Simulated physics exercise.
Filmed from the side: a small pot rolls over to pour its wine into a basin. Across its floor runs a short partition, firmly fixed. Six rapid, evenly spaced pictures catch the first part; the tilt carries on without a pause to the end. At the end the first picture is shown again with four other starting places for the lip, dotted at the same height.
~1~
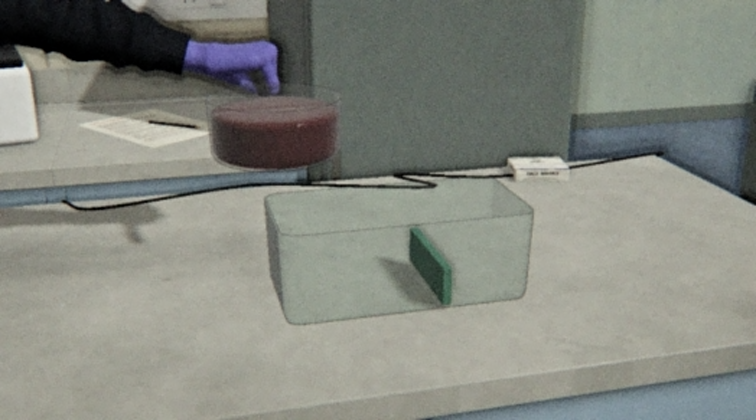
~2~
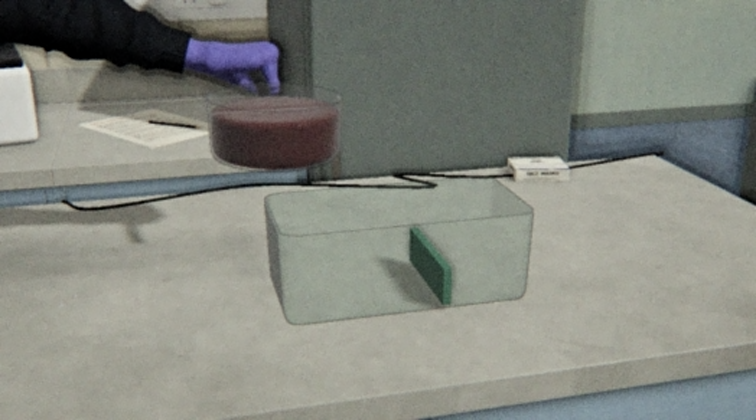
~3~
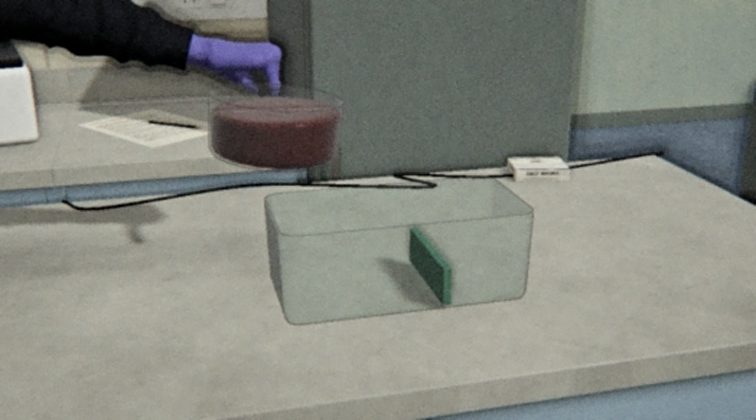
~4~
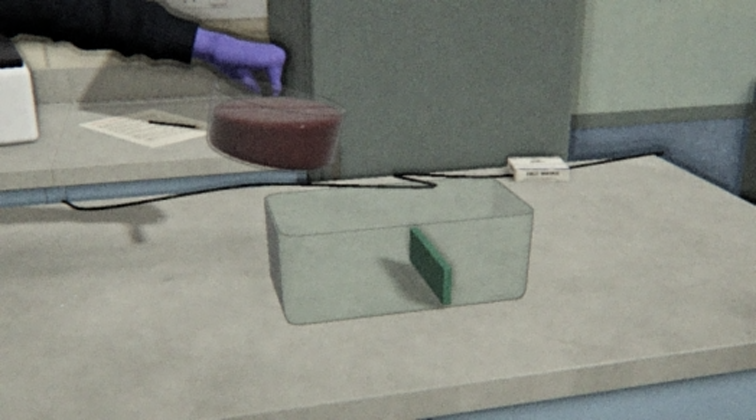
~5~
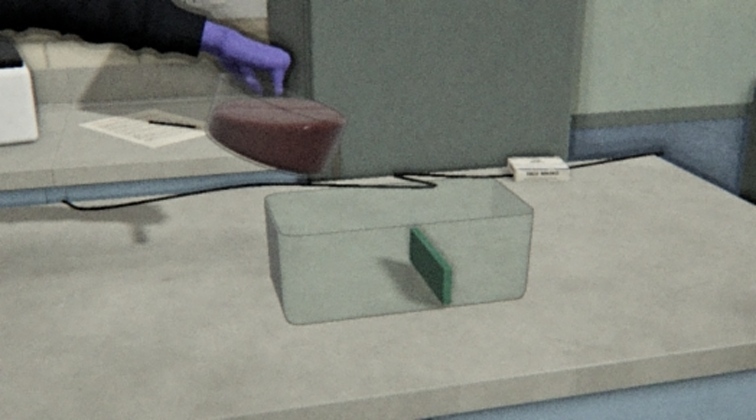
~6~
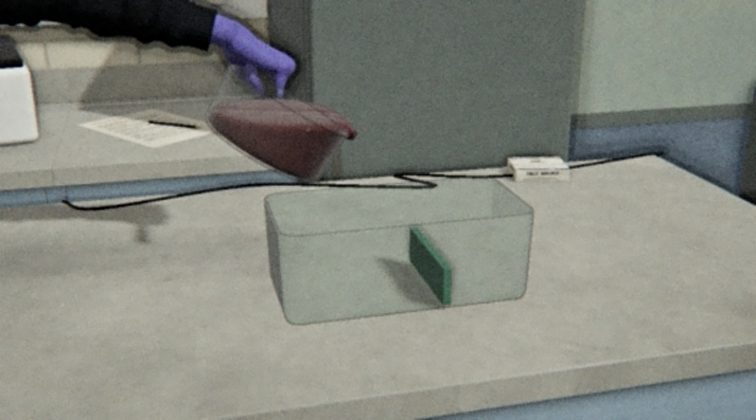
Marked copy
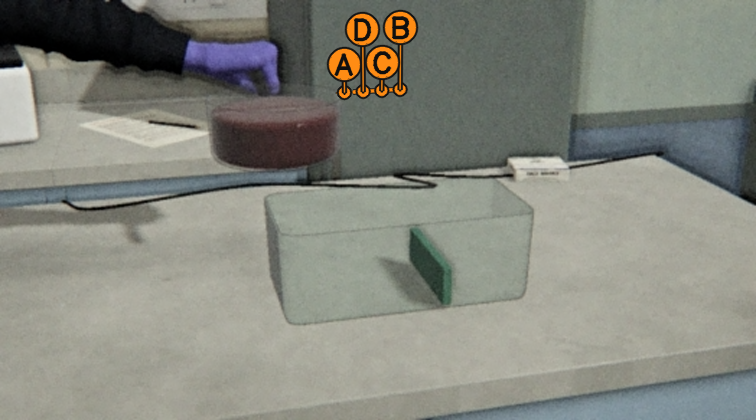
A small clear pot of dark red wine, upright at first above a transparent basin with a short green partition, tilts gradually to the right until wine slips over its lip, while a purple-gloved hand behind shifts slightly.
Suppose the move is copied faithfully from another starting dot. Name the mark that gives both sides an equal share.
Spot B does it best.
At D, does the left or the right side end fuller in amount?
The left one.
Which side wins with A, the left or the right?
The left one.
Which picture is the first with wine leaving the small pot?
Picture 5.
On the marked copy, A at (344, 92); B at (400, 89); C at (381, 90); D at (363, 91).
Choosing A, about 89 % ends left of the wall and 9 % right of it.
Choosing B, about 52 % ends left of the wall and 47 % right of it.
Choosing C, about 67 % ends left of the wall and 28 % right of it; 5 % is lost outside.
Choosing D, about 87 % ends left of the wall and 8 % right of it; 5 % is lost outside.
